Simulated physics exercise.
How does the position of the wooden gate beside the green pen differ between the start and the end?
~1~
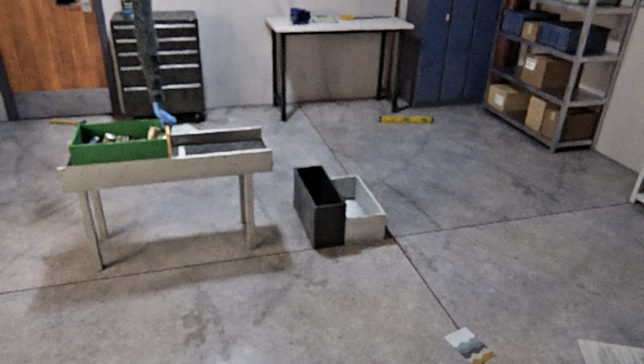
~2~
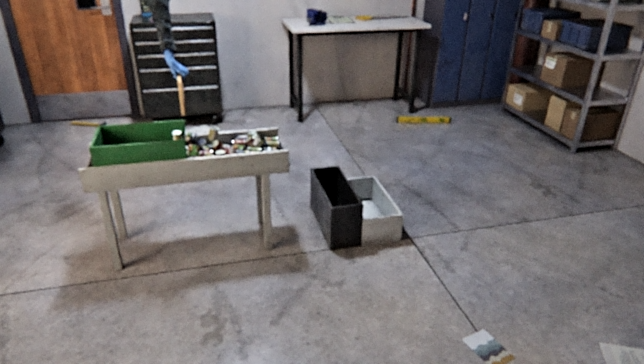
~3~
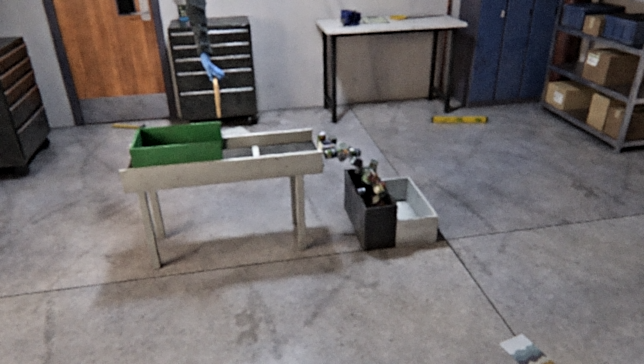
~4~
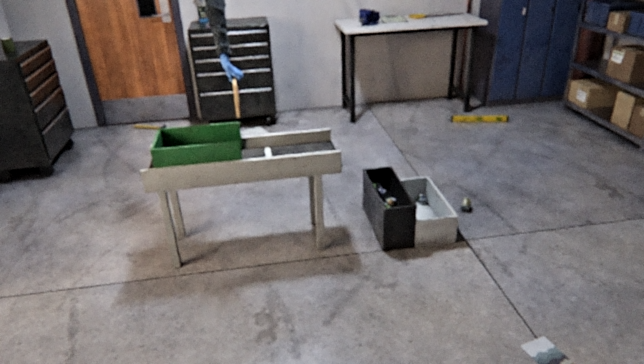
At the start the gate is down at the right end of the green pen, and at the end it is held raised above the pen and belt.
